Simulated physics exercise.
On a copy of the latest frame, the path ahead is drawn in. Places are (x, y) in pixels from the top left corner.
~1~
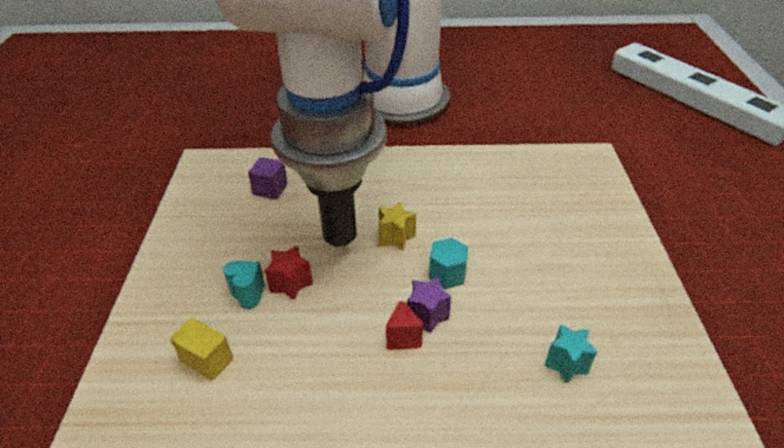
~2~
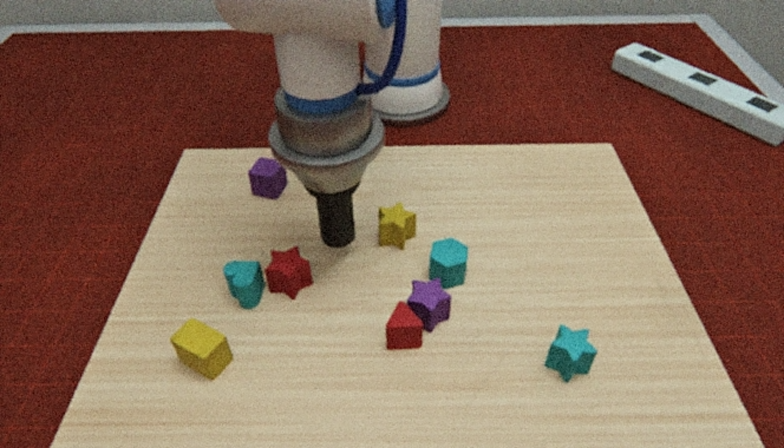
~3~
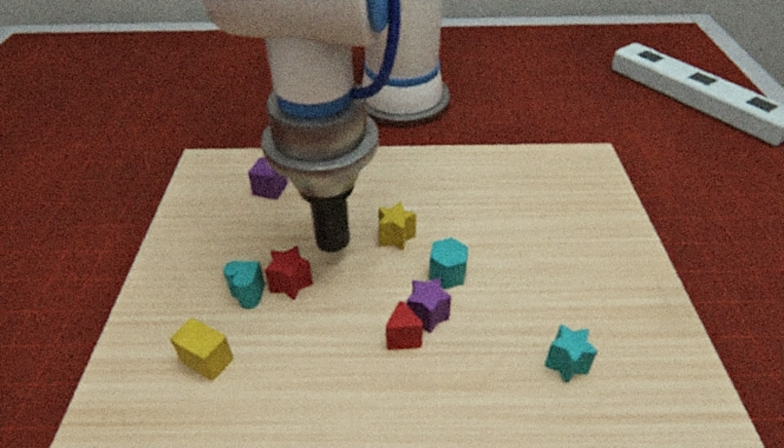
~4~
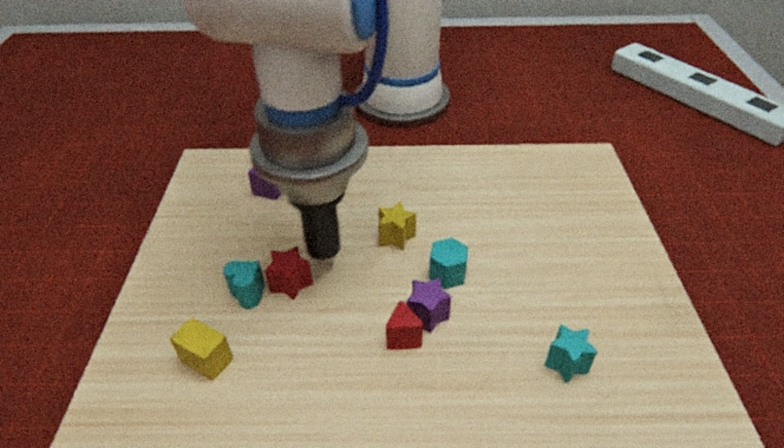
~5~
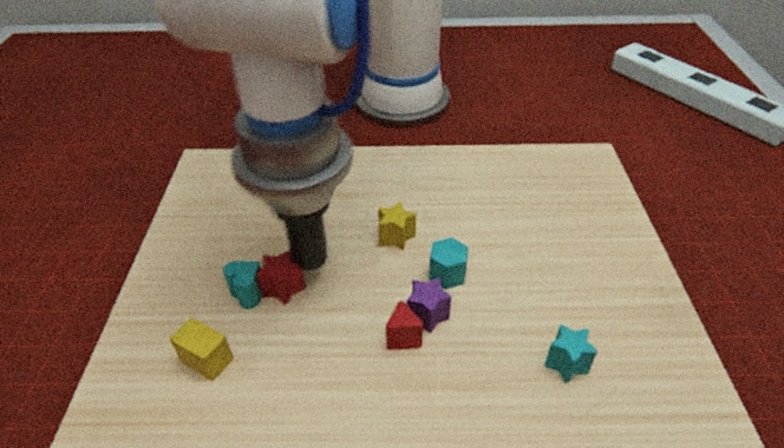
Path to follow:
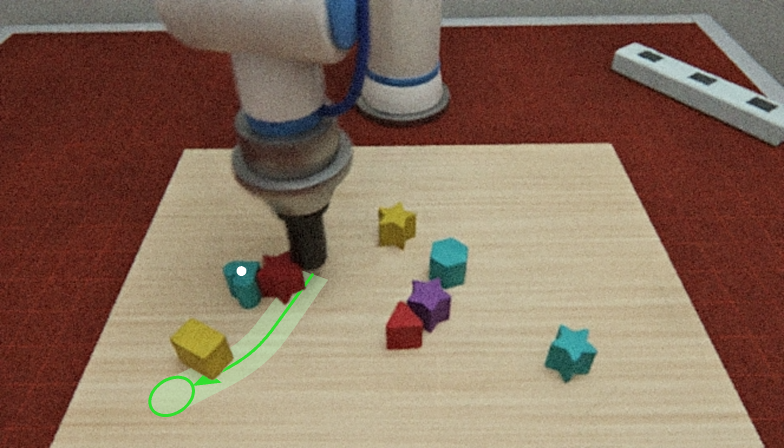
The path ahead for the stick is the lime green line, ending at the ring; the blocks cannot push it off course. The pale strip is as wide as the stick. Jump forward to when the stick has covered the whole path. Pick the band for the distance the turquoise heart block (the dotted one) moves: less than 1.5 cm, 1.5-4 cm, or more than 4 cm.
Between 1.5 and 4 cm.
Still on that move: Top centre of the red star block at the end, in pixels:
(224, 308)
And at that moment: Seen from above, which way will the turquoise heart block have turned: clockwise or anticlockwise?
Clockwise, from overhead.
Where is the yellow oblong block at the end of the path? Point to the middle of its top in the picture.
The point I'd pick in the picture is (144, 349).
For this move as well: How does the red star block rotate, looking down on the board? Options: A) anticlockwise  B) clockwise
(B)
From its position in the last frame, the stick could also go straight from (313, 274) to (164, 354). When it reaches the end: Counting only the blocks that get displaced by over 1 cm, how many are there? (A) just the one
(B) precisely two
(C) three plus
Letter C.
The drawn path runs from (313, 274) through (281, 317) and (238, 362) to (172, 396); the dot is on the turquoise heart block.
What follows on the original path. One third of the way, stick at (276, 302); turquoise heart block at (214, 280), turned 45° clockwise; red star block at (240, 294), turned 35° clockwise.
Two thirds of the way, stick at (230, 347); yellow oblong block at (183, 341), turned 20° clockwise; turquoise heart block at (213, 280), turned 50° clockwise; red star block at (224, 308), turned 90° clockwise.
At the end, stick at (163, 380); yellow oblong block at (144, 349), turned 115° clockwise; turquoise heart block at (213, 280), turned 50° clockwise; red star block at (224, 308), turned 90° clockwise.
